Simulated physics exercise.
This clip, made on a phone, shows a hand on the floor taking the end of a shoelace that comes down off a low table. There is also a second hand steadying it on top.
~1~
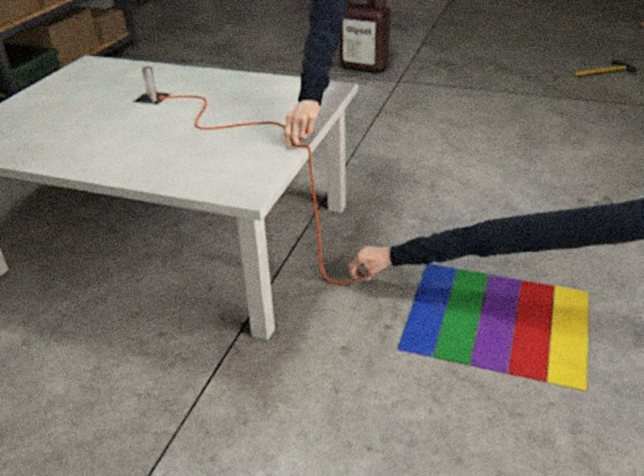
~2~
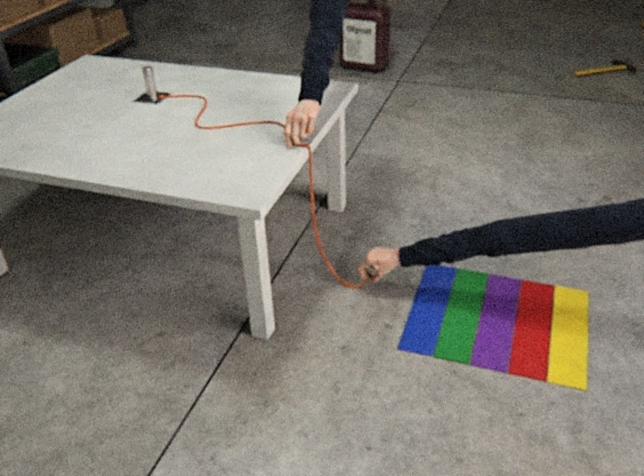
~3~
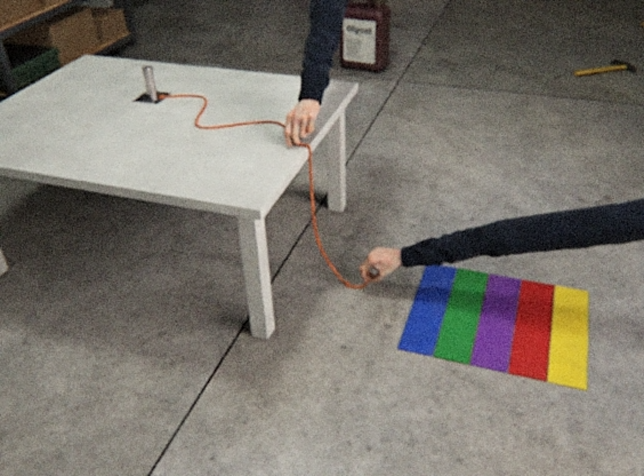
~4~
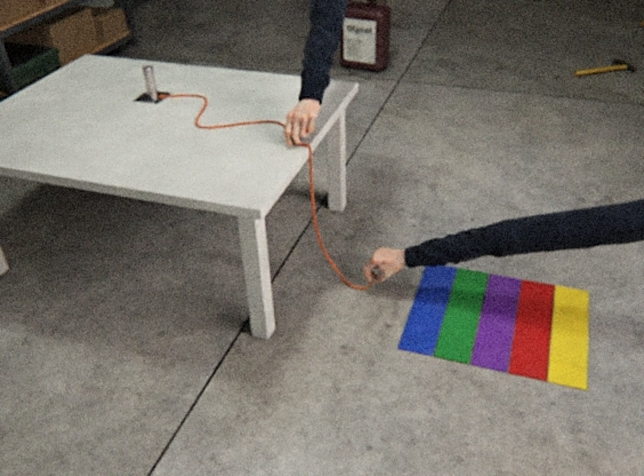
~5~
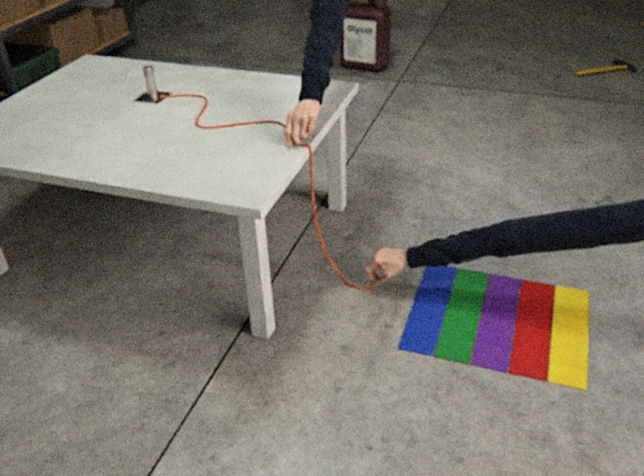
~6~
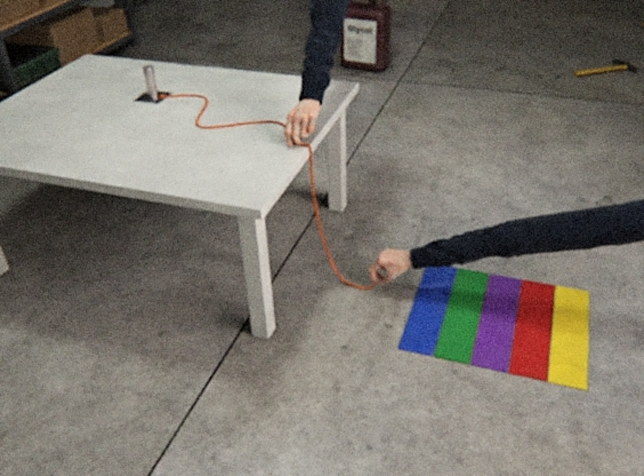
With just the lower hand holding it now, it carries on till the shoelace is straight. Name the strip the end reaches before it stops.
Red.
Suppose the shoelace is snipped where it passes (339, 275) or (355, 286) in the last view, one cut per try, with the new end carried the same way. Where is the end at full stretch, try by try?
In turn, (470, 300) for the first and (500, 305) for the second.
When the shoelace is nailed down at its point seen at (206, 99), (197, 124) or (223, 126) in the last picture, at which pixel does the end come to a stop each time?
First try (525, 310), second try (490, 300), third try (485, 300).
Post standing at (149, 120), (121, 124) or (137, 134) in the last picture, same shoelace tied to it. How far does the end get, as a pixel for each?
About (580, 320), (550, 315) and (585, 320).
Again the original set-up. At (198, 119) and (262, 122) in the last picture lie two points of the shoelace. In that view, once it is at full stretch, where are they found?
The first one ends up at (236, 118) and the second one at (302, 136).
Early on, end near (484, 301); over purple.
Midway, end near (519, 308); over red.
At the end of the slack, end near (540, 312); over red. It gets as far as the red strip.
